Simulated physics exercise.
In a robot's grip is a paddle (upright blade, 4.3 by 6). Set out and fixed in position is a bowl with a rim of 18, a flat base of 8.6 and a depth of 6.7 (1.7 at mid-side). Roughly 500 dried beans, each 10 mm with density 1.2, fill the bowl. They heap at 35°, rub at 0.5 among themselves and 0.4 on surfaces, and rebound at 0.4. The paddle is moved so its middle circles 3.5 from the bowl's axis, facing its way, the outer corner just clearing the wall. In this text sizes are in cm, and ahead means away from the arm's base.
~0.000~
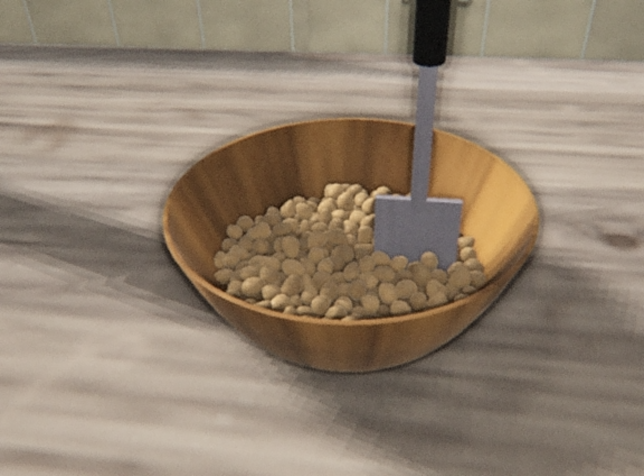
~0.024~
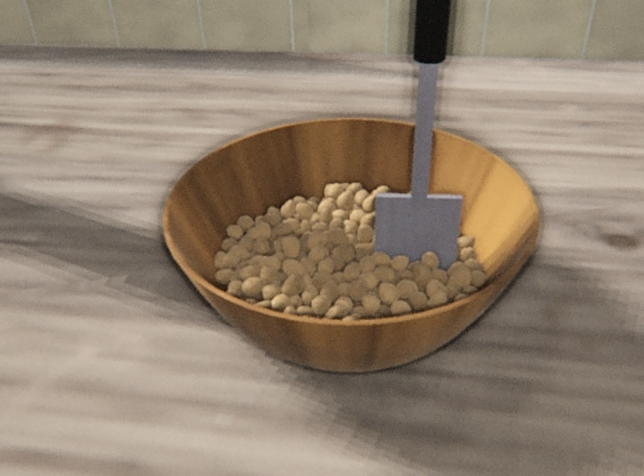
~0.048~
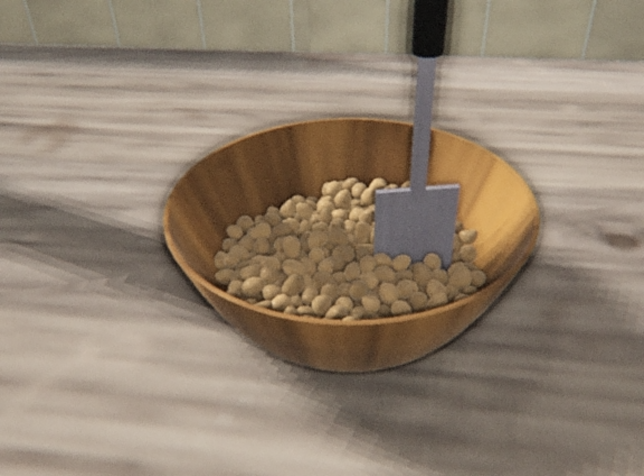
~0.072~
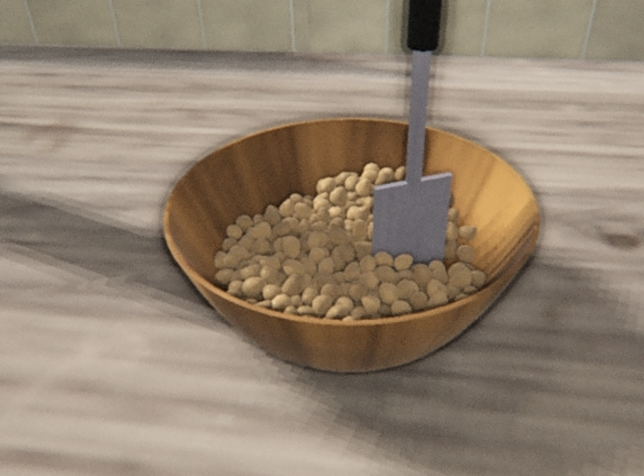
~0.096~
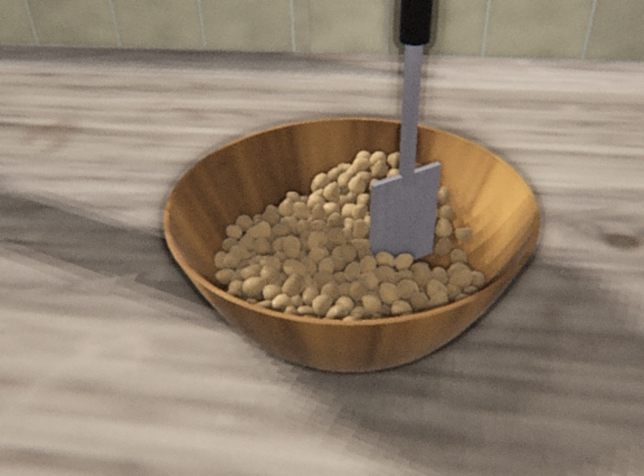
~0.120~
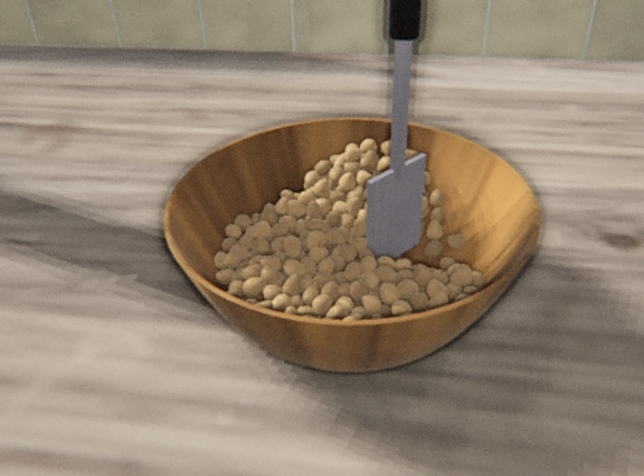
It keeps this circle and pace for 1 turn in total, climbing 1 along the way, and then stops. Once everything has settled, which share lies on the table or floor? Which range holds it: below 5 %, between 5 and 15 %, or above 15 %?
It lies below 5 %.
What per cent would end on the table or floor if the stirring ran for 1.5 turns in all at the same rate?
It would be near 0 per cent.
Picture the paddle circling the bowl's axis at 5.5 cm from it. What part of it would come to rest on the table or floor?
Some 0 percent would.
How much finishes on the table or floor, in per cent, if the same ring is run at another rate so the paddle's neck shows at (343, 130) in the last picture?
Around 20 in a hundred.
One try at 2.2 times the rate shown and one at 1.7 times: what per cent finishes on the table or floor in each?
Around 25 percent for the first try and 15 percent for the second.
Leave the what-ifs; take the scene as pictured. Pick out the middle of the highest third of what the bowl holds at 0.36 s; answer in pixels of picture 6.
I'd put its middle near (249, 246).
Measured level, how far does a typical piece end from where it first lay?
Around 6 centimetres.
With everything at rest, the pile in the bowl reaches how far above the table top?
About 7.5 cm.
After 0.36 s, 170° round, highest piece 8 above the table; 505 in the bowl.
After 0.60 s, 290° round, highest piece 8 above the table; 503 in the bowl, 2 on the table or floor.
After 0.91 s, 0° round, highest piece 7 above the table; 499 in the bowl, 6 on the table or floor.
After 1.61 s, 0° round, highest piece 7 above the table; 499 in the bowl, 6 on the table or floor.
At rest, 499 in the bowl, 6 on the table or floor. That is 1 % on the table or floor.
